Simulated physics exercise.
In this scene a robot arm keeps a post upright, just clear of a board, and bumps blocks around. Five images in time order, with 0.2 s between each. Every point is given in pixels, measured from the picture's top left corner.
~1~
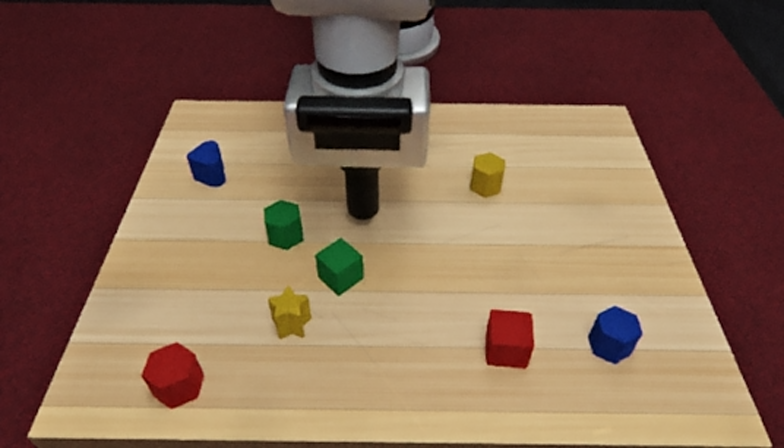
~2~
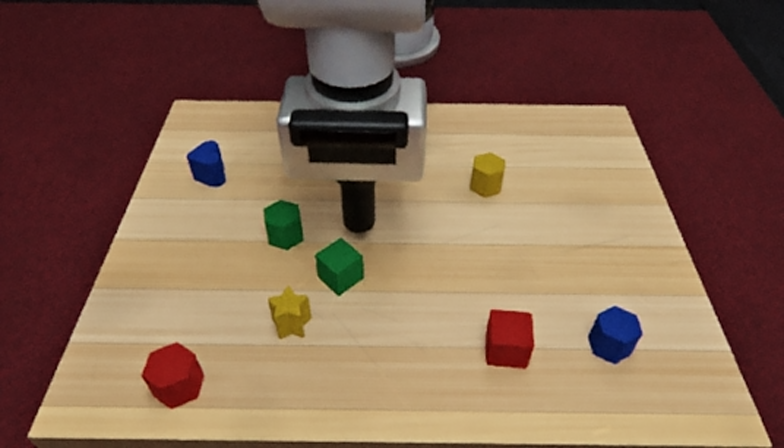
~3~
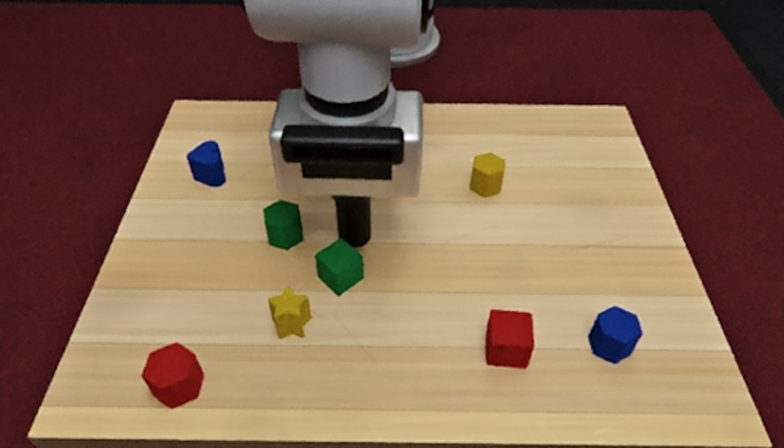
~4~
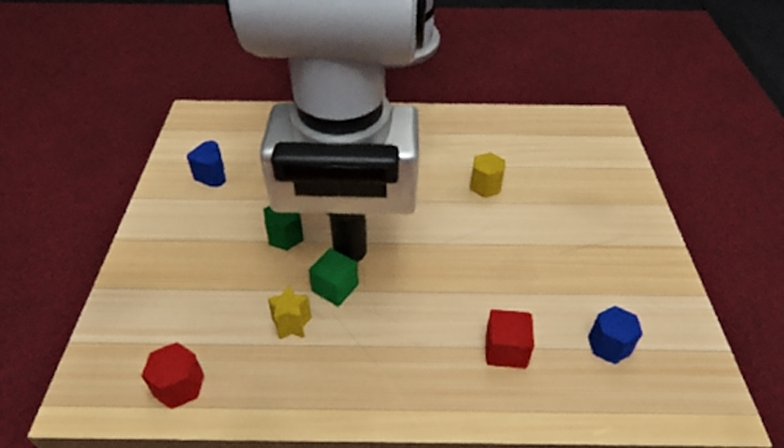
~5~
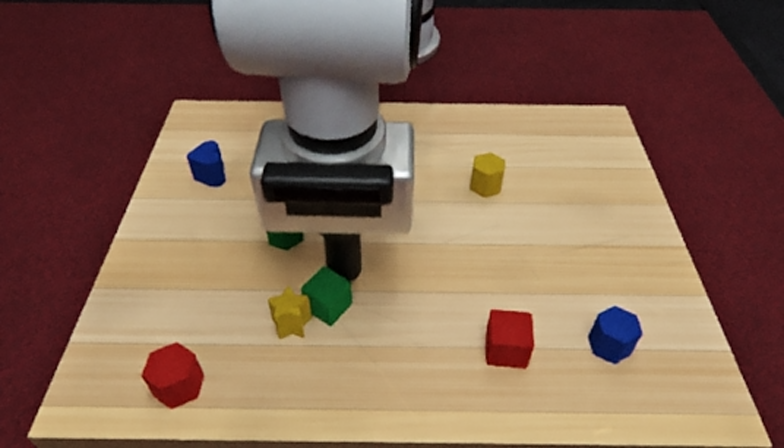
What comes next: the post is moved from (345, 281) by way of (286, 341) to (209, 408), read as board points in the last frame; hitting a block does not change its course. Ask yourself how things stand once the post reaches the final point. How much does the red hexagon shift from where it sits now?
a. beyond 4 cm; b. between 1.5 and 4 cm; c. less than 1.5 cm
It's b.
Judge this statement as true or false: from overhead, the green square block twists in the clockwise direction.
That is false.
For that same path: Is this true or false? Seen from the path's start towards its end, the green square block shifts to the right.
That claim is false.
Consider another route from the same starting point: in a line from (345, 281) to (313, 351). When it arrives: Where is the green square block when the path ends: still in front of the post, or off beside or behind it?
I'd say it is still being pushed.
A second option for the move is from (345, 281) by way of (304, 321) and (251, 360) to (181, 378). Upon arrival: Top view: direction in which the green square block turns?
Spin direction: Counter-clockwise.
The first path, step by step. One third of the way, post (304, 310); yellow star (266, 320), turned 65° clockwise; green square block (301, 331), turned 45° anticlockwise.
Two thirds of the way, post (259, 353); yellow star (219, 346); green square block (290, 360), turned 85° anticlockwise.
At the end, post (205, 398); red hexagon (133, 370), turned 25° clockwise; green hexagon unmoved; yellow star (175, 368), turned 165° clockwise; green square block (290, 360), turned 85° anticlockwise.
